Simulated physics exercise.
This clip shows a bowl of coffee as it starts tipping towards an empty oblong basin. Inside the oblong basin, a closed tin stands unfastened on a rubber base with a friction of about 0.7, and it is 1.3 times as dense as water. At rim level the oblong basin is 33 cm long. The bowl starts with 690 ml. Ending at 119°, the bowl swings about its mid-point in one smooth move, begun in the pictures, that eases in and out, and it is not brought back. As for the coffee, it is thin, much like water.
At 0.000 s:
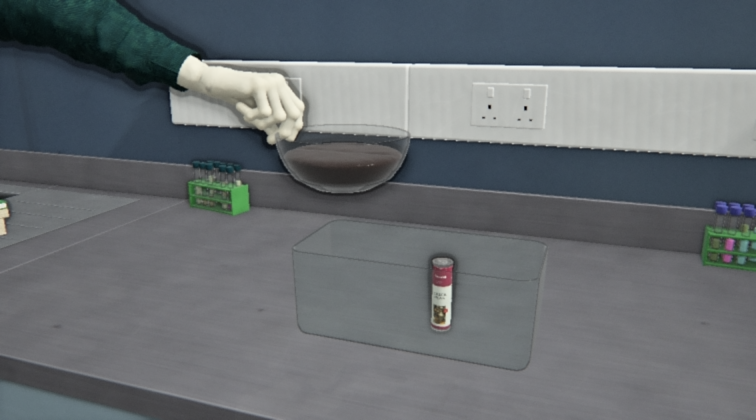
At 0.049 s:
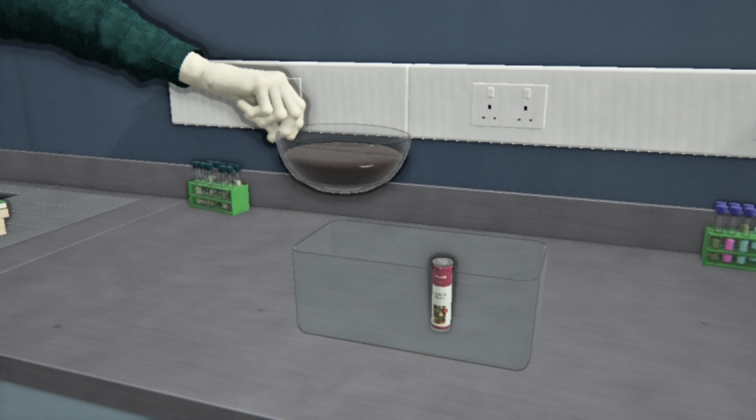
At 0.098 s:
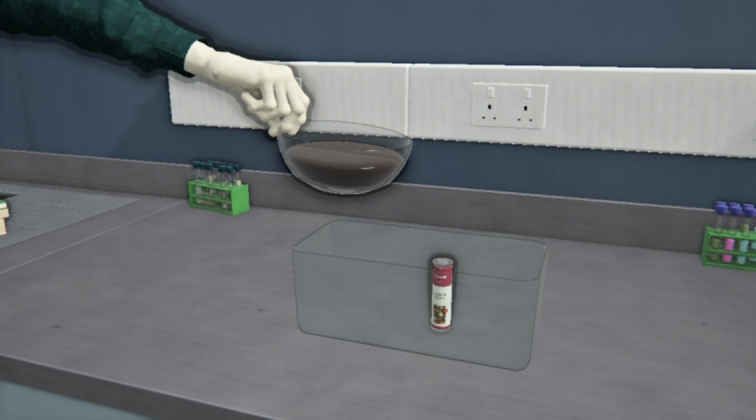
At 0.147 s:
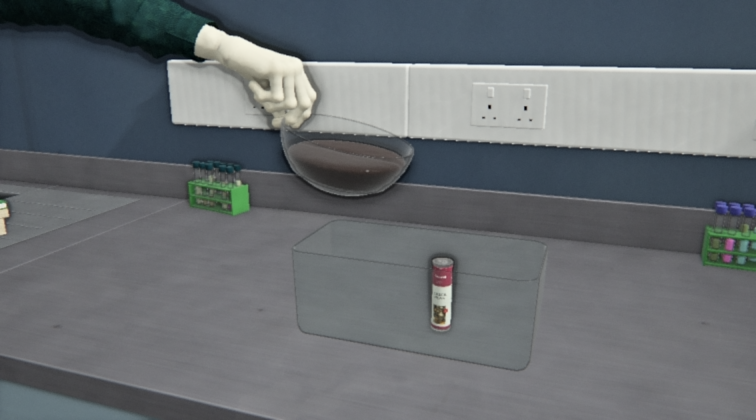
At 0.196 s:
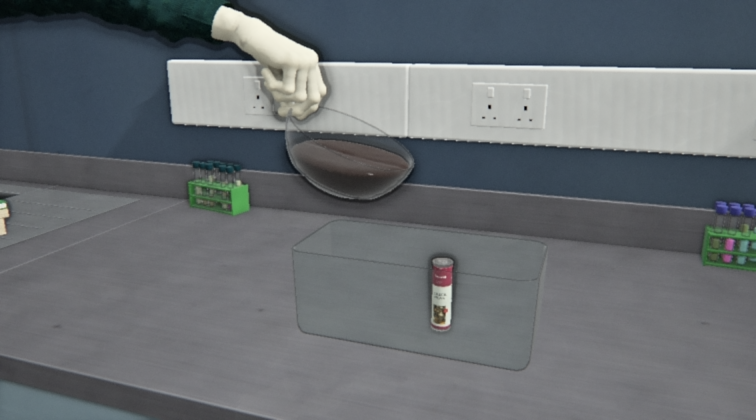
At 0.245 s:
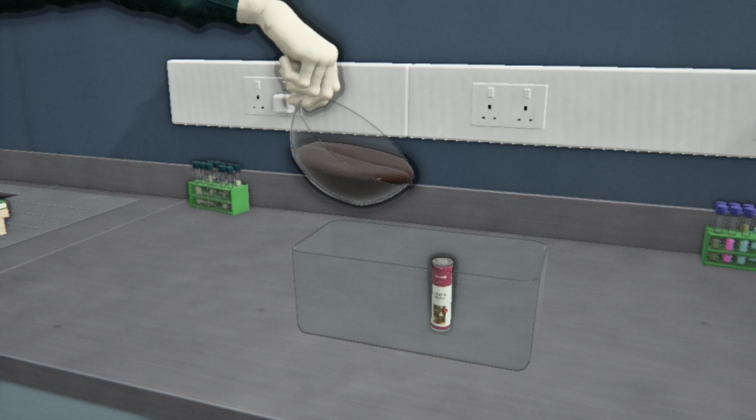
A glass bowl of brown liquid, held at its left rim by a white-gloved hand, hangs level above a clear oblong basin with a red-labelled tin, then tilts steadily down to the right as the hand rises, liquid reaching its lower rim.
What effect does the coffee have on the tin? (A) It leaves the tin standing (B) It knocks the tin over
Option B: It knocks the tin over.
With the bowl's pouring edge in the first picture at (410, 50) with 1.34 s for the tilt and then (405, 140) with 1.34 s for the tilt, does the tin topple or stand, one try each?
Trial 1 - tin stays standing; trial 2 - tin stays standing.
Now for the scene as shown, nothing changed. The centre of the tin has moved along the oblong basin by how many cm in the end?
Roughly 7.5 cm.
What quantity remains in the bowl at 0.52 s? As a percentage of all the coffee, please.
Close to 2 percent of the liquid remains at that time.
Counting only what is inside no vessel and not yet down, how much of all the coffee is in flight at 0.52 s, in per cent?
It comes to about 7 percent.
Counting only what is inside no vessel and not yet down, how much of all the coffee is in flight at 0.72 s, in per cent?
Around 2 percent of the liquid.
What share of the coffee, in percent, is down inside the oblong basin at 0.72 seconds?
Roughly 98 %.
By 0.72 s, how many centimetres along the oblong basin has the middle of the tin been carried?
Near 3 cm.
Then, 0.52 s in, the tilt is 107° and 2 per cent is still to pour; the tin stands where it began.
Then, 0.72 s in, the tilt is 119° and 0 per cent is still to pour; the tin leans 18°.
Then, 0.92 s in, the tilt is 119° and 0 per cent is still to pour; the tin leans 43°.
Then, 1.15 s in, the tilt is 119° and 0 per cent is still to pour; the tin lies on its side.
Finally, the tin lies on its side.
